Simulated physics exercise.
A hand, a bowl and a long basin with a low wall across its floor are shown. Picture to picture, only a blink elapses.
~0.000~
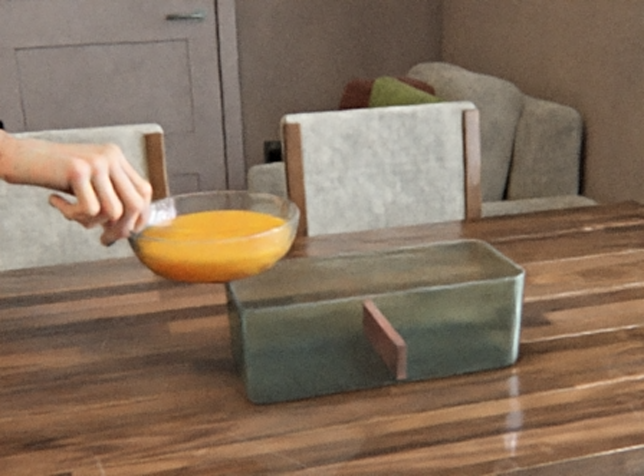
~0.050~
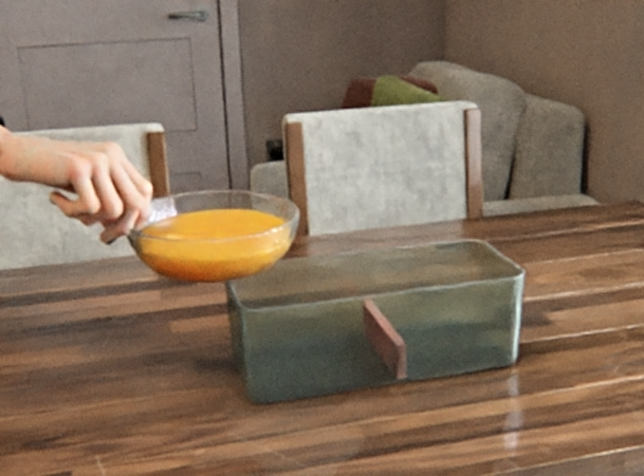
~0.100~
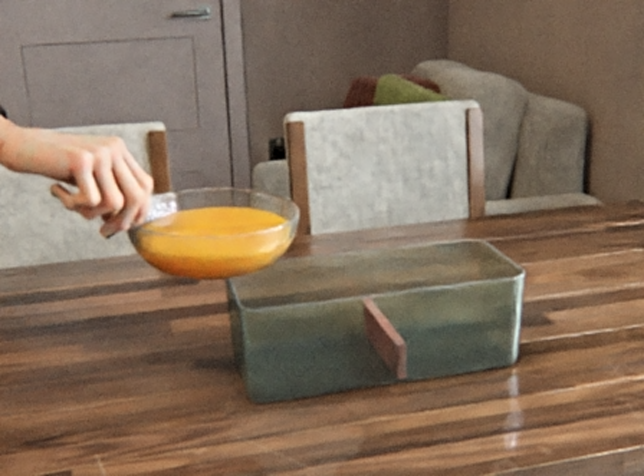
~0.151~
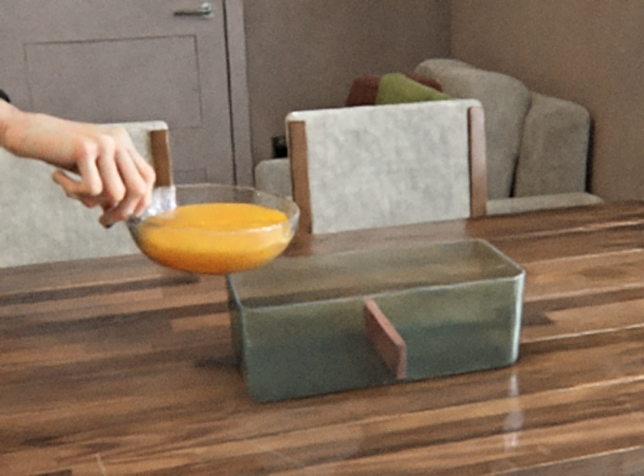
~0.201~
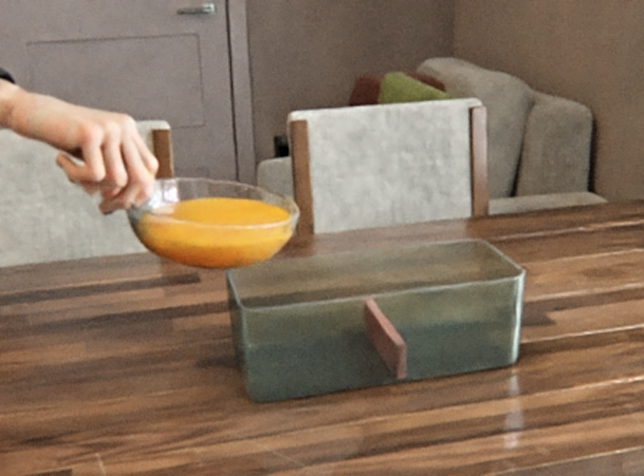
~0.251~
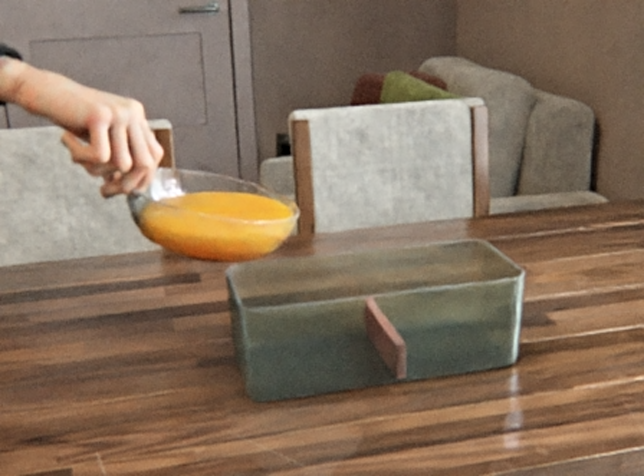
A hand at the left holds a clear glass bowl of orange liquid, first almost level, then tilts it gradually toward the right, its left side rising. Beside it on a striped brown wooden table sits a long, greenish see-through basin with a low reddish-brown wall near its middle. The room, seen from slightly above the table, has pale chairs, a grey door and a light sofa behind.
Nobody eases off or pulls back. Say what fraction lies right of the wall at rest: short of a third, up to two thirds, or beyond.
I expect the share right of the wall to be at least a third but at most two thirds.
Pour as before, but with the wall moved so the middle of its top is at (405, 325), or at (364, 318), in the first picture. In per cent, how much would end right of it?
That'd be about 15 percent for the first and about 80 percent for the other.
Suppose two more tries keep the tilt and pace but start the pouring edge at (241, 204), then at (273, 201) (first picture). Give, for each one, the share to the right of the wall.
In order: Close to 10 and 20 percent.
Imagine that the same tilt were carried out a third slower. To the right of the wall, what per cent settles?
Around 35 in a hundred.
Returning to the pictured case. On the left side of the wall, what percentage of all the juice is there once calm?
Close to 50 in a hundred.
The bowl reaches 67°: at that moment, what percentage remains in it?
40 per cent, approximately.
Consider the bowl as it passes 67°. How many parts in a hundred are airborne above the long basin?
It's close to 45 per cent.
A moment on, the bowl is tipped part way and 39 per cent is still to pour, 15 is left of the wall and 0 right of it.
Next, the bowl is tipped on its side and 2 per cent is still to pour, 37 is left of the wall and 52 right of it.
Then the bowl is tipped on its side and 0 per cent is still to pour, 48 is left of the wall and 50 right of it.
Later the bowl is tipped on its side and 0 per cent is still to pour, 48 is left of the wall and 50 right of it.
In the end 48 per cent lies left of the wall, 50 right of it and 1 outside.
